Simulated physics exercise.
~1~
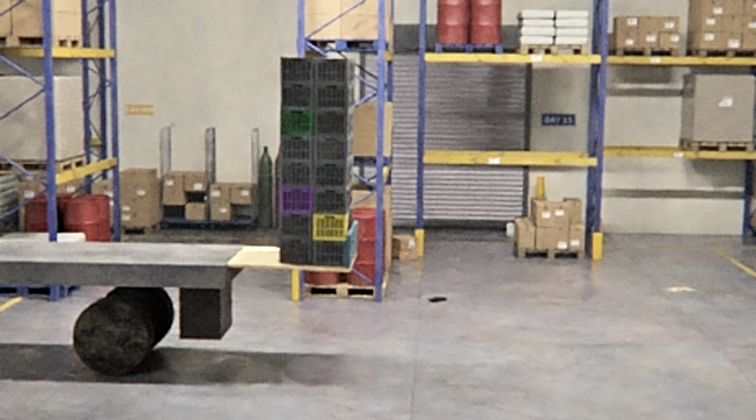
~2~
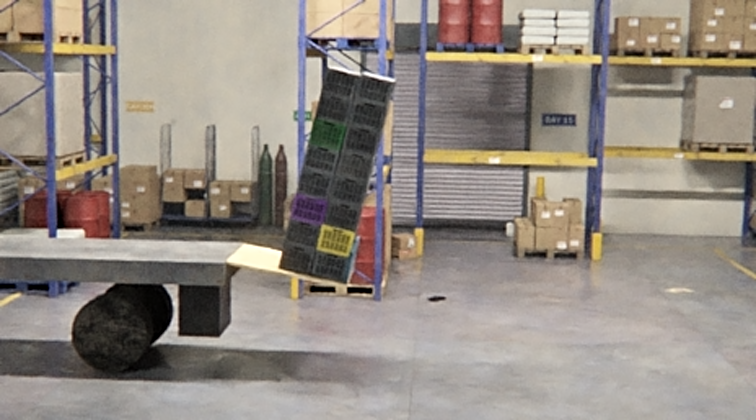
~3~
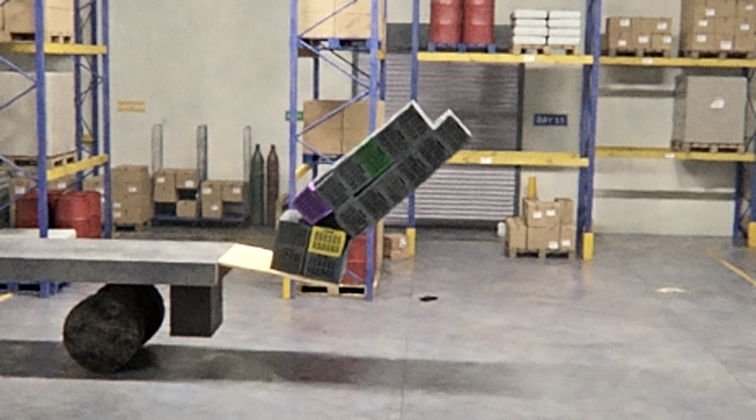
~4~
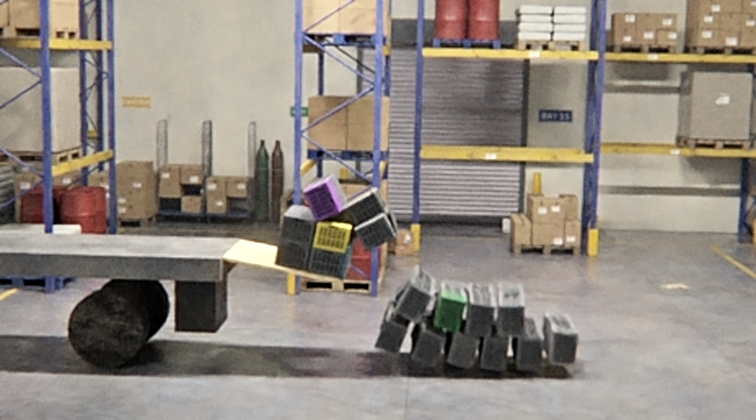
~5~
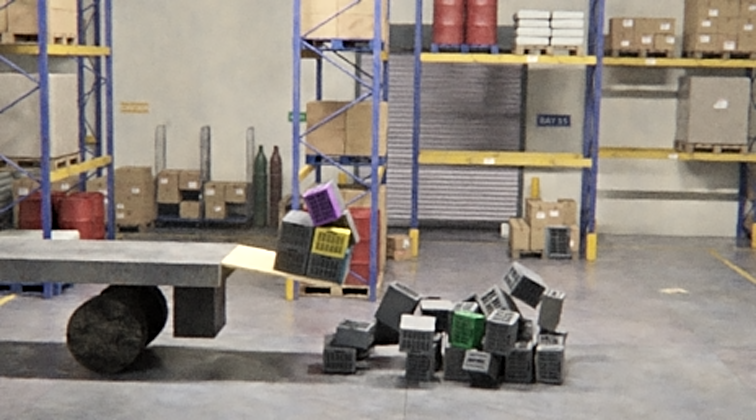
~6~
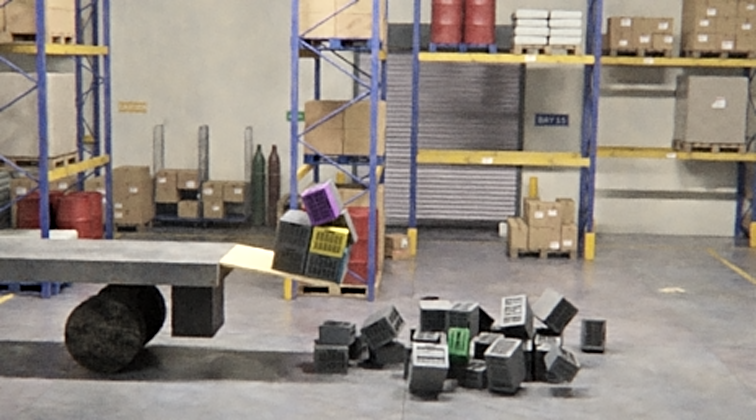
Tall stack of dark crates tilting and toppling right off a flatbed's sloping flap, scattering below while purple and yellow crates remain.
